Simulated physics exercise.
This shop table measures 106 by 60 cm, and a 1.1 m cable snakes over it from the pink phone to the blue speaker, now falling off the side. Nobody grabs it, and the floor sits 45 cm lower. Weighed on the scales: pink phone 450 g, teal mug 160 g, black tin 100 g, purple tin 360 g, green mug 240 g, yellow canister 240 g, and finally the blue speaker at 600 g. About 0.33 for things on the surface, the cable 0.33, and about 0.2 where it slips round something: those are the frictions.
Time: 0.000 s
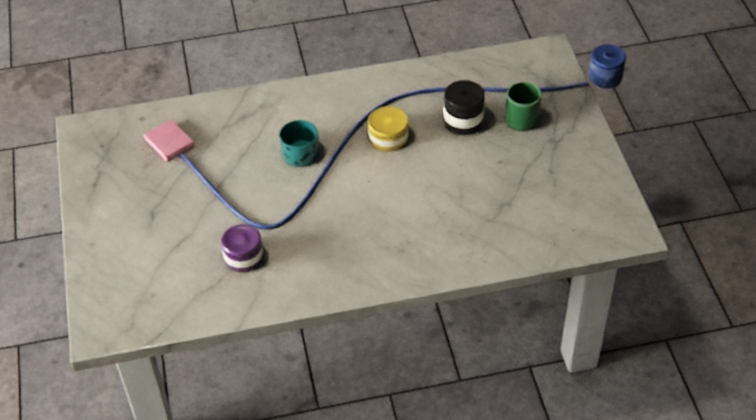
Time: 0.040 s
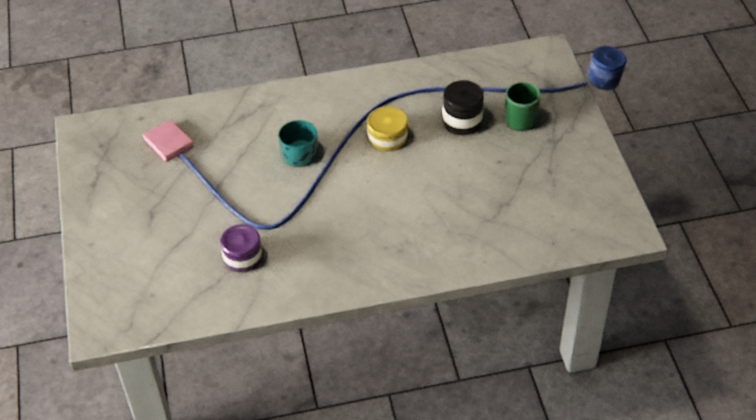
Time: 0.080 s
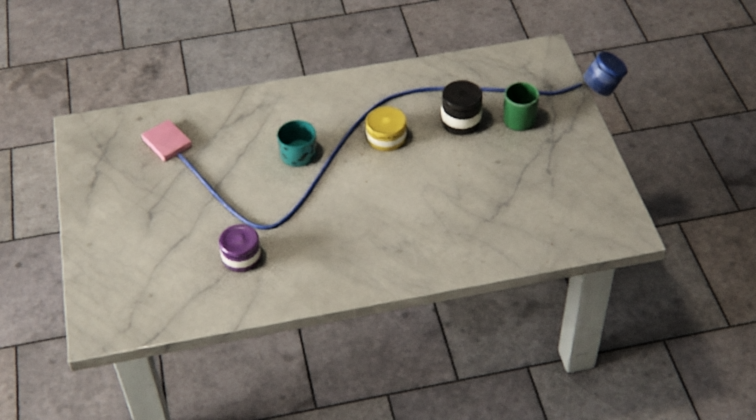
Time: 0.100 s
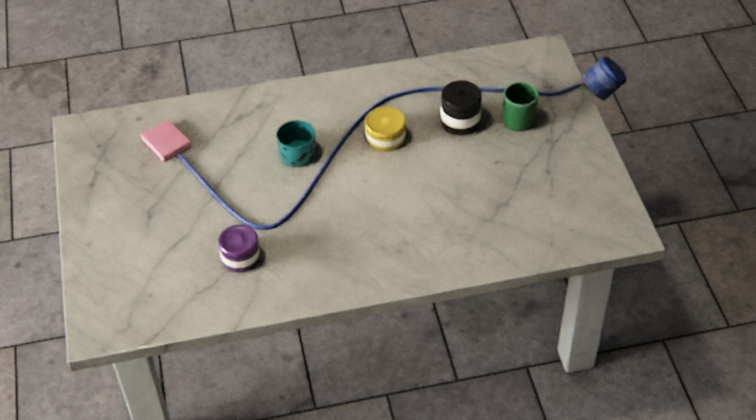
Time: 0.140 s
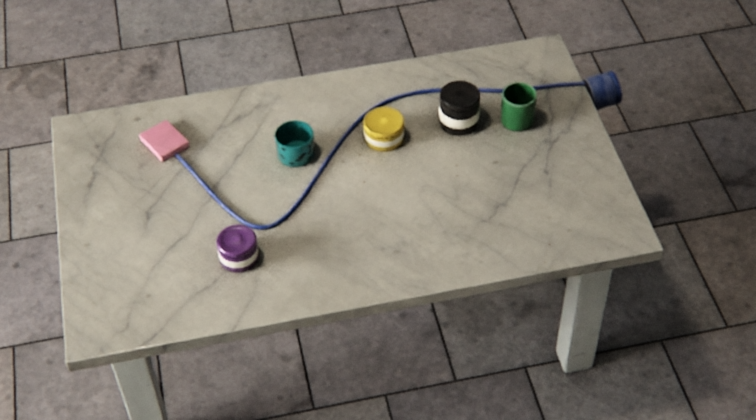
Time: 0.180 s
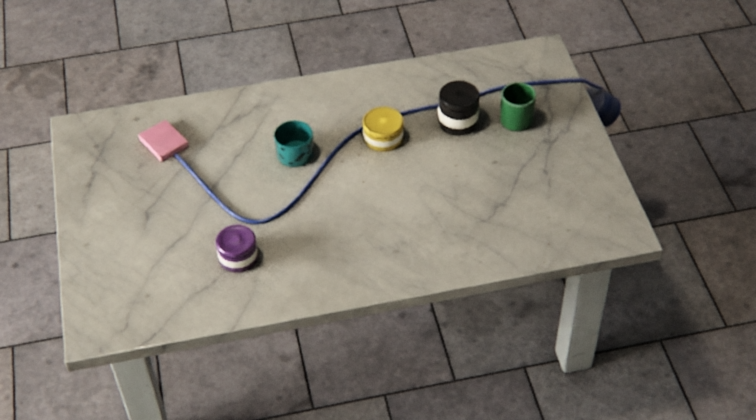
The clip opens on a marble-topped table holding mugs, tins and a pink square, with a blue cable winding across to a blue cylindrical object at the right edge. The blue object tilts and slips down past the edge, and the cable straightens, then shifts slightly and bends over the side.
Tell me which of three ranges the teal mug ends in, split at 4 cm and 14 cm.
Its displacement will be large.
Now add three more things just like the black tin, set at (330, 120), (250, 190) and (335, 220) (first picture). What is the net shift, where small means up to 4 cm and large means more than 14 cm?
Taken in order, they show a medium amount of movement, a lot of movement, and finally only a little movement.
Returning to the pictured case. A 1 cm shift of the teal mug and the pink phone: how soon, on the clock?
Teal mug 0.30 s; pink phone 0.32 s, roughly.
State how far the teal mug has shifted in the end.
Roughly, teal mug over the edge.
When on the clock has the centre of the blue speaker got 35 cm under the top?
Close to 0.34 s.
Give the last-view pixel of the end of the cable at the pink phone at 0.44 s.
Pixel estimate: (237, 127).
At 0.4 s, the cable's tail end at (237, 127); teal mug 18 cm off its start, pink phone 11 cm off its start, blue speaker over the edge.
At 0.7 s, the cable's tail end at (271, 125); teal mug over the edge, pink phone 24 cm off its start, blue speaker over the edge.
At 0.9 s, the cable's tail end at (272, 125); teal mug over the edge, pink phone 24 cm off its start at (288, 131), blue speaker over the edge.
At 1.2 s, the cable's tail end at (272, 125); teal mug over the edge, pink phone 24 cm off its start, blue speaker over the edge.
At 2.4 s, the cable's tail end at (272, 125); teal mug over the edge, pink phone 24 cm off its start at (288, 131), blue speaker over the edge, yellow canister 2 cm off its start at (388, 125).
